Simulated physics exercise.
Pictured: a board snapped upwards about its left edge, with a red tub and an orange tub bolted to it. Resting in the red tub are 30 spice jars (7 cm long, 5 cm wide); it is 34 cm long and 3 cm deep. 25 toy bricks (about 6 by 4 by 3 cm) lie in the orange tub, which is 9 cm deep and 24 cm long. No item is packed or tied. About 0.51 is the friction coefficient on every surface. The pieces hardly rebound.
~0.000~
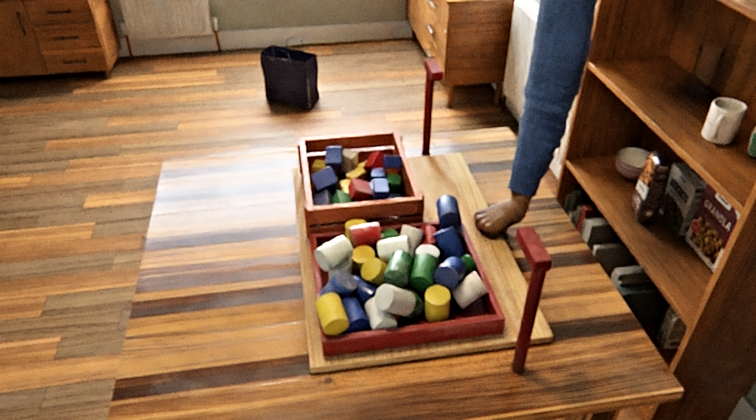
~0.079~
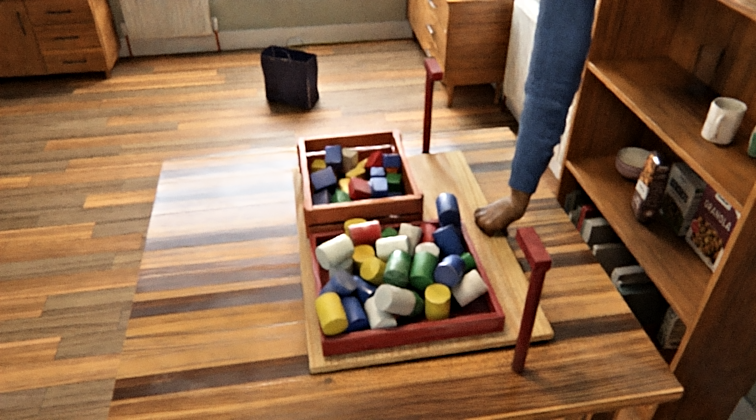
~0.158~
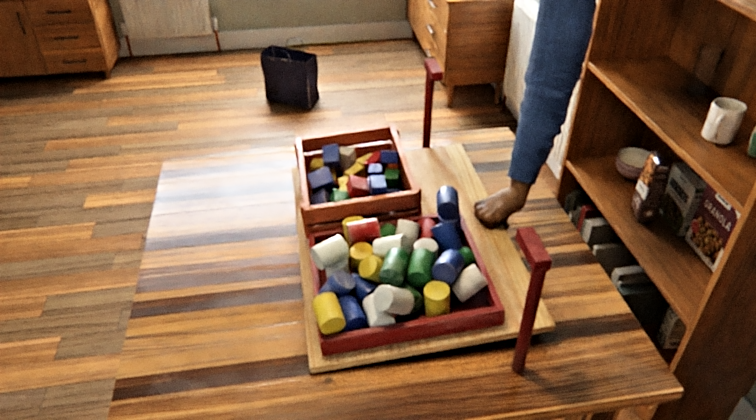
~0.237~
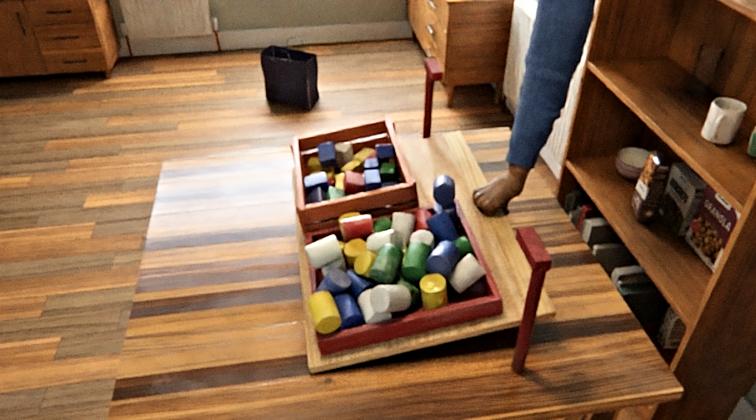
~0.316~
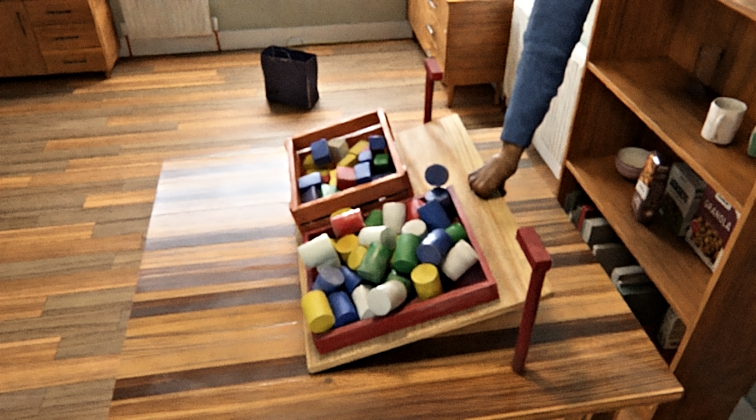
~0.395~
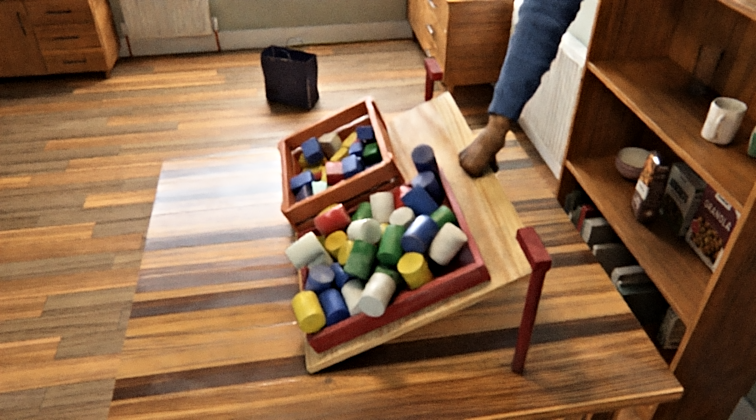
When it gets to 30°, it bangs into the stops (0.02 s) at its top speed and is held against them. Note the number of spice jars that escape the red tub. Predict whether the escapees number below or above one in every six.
Above.
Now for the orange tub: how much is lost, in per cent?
Orange tub, 0 in a hundred gone.
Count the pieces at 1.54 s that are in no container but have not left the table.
I'd say close to 8 in all.
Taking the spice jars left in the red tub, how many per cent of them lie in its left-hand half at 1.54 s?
Around 70 per cent.
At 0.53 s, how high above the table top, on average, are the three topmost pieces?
I'd say near 26 cm.
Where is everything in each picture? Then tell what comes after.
In the first frame (each is followed by its nearest rim corner in this view), red tub, (329, 338); orange tub (its farthest corner), (393, 132); 0° from level; none out.
The second frame shows red tub, (328, 338); orange tub, (392, 130); 1° from level.
The third frame shows red tub, (326, 338); orange tub, (389, 126); 4° from level.
The fourth frame shows red tub, (323, 337); orange tub, (385, 119); 9° from level.
The fifth frame shows red tub, (319, 337); orange tub, (377, 110); 16° from level.
The sixth frame shows red tub, (313, 336); orange tub, (364, 99); 24° from level; none out.
After 0.43 s, the board meets the red stops.
After 0.53 s, tilt 30°; red tub 26 in, 4 out and orange tub 25 in, 0 out.
After 0.67 s, tilt 30°; red tub 24 in, 6 out and orange tub 25 in, 0 out.
After 0.93 s, tilt 30°; red tub 22 in, 8 out and orange tub 25 in, 0 out.
Outcome (at 1.54 s), red tub 21 in, 9 out and orange tub 25 in, 0 out. Asked share, 9 of 30, 30 per cent.
